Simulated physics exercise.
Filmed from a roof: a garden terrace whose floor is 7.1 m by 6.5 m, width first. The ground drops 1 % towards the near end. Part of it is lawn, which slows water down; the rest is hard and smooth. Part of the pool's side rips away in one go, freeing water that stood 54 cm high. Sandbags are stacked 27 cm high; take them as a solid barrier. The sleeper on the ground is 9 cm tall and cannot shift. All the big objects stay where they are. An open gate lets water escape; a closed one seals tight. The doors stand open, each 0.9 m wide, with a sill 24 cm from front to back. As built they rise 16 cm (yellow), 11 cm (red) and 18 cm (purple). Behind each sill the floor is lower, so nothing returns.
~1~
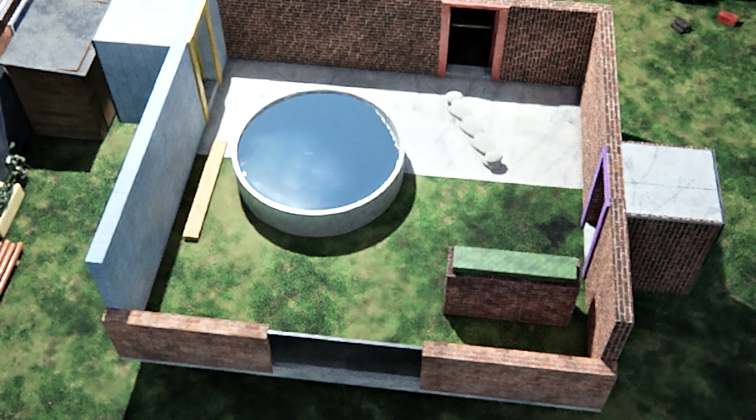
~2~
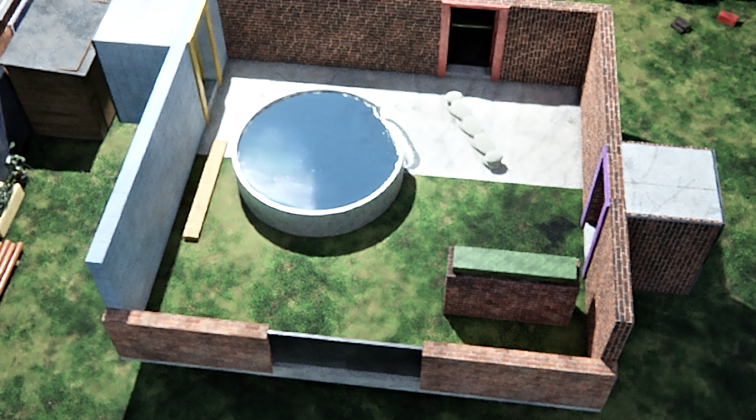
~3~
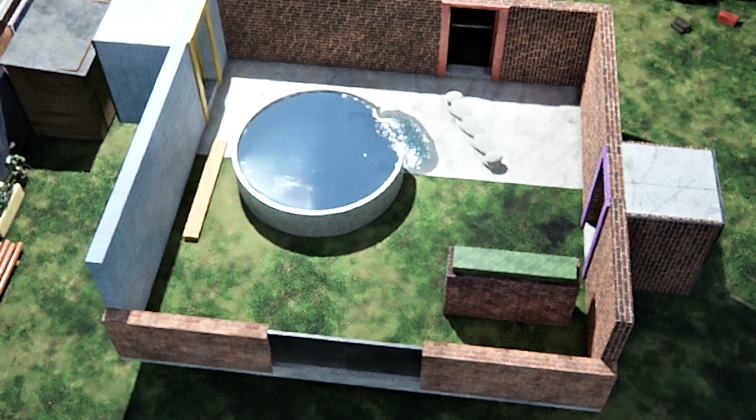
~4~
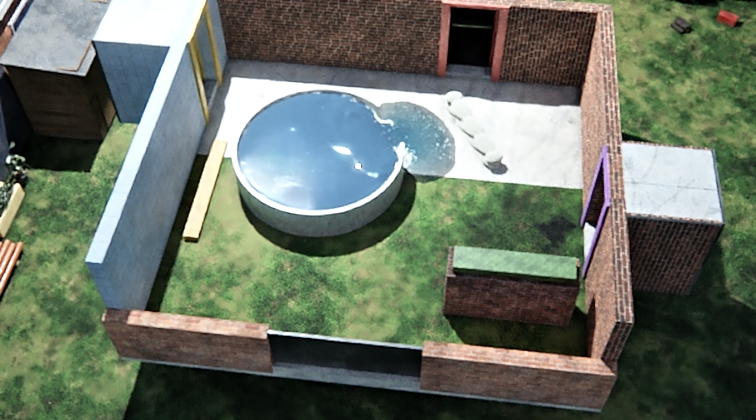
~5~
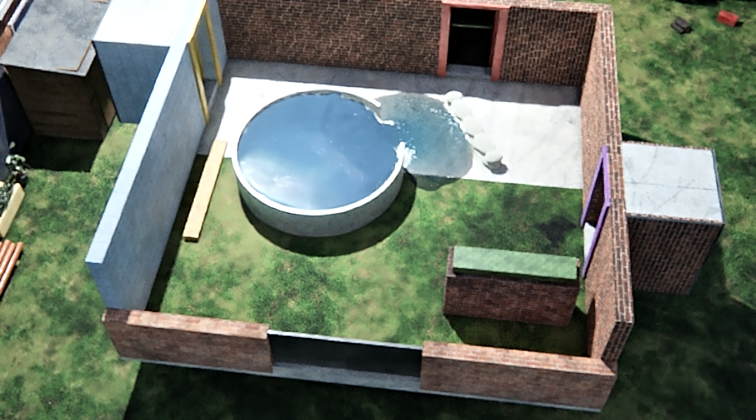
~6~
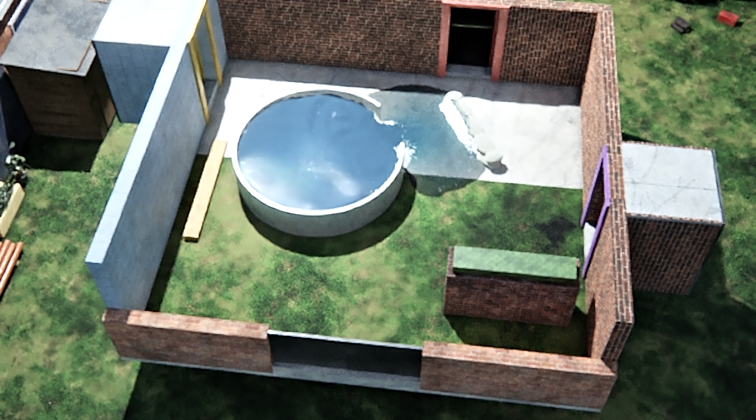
In a walled garden, water pours from the round pool's right side and spreads across pale paving.
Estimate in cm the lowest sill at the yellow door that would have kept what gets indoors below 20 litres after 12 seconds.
Some 8.5 cm above the ground.
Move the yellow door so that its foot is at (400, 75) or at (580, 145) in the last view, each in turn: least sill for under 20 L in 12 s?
Roughly 21 and 6.5 cm.
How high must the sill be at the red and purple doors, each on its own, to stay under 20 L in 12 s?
Roughly 17 cm at red and 10.0 cm at purple.
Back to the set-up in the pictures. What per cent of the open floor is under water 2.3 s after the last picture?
Some 45 per cent of it.
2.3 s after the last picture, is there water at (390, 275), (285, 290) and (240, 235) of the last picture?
In turn: Not reached, not reached, not reached.
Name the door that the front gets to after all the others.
The yellow one.
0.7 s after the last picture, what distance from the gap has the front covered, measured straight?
About 2.6 m.
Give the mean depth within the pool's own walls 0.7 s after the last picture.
About 45 cm.
Then, 0.7 s after the last picture water covers 15 % of the floor, deepest (37 cm) near (454, 123); it has not reached the yellow door.
Then, 2.3 s after the last picture water covers 45 % of the floor, deepest (32 cm) near (454, 123); it has not reached the yellow door.
Then, 11.3 s after the last picture water covers 95 % of the floor, deepest (12 cm) near (443, 136); 8 cm at the yellow door, 0 litres in over its 16 cm sill.
At the yellow door as built, the water peaked near 12 cm, 3.5 s after the last picture.
With a sill of 7.5 cm, 34 litres would have come in within the 12 s; with 10.5 cm, 4 litres. So under 20 litres takes about 8.5 cm.
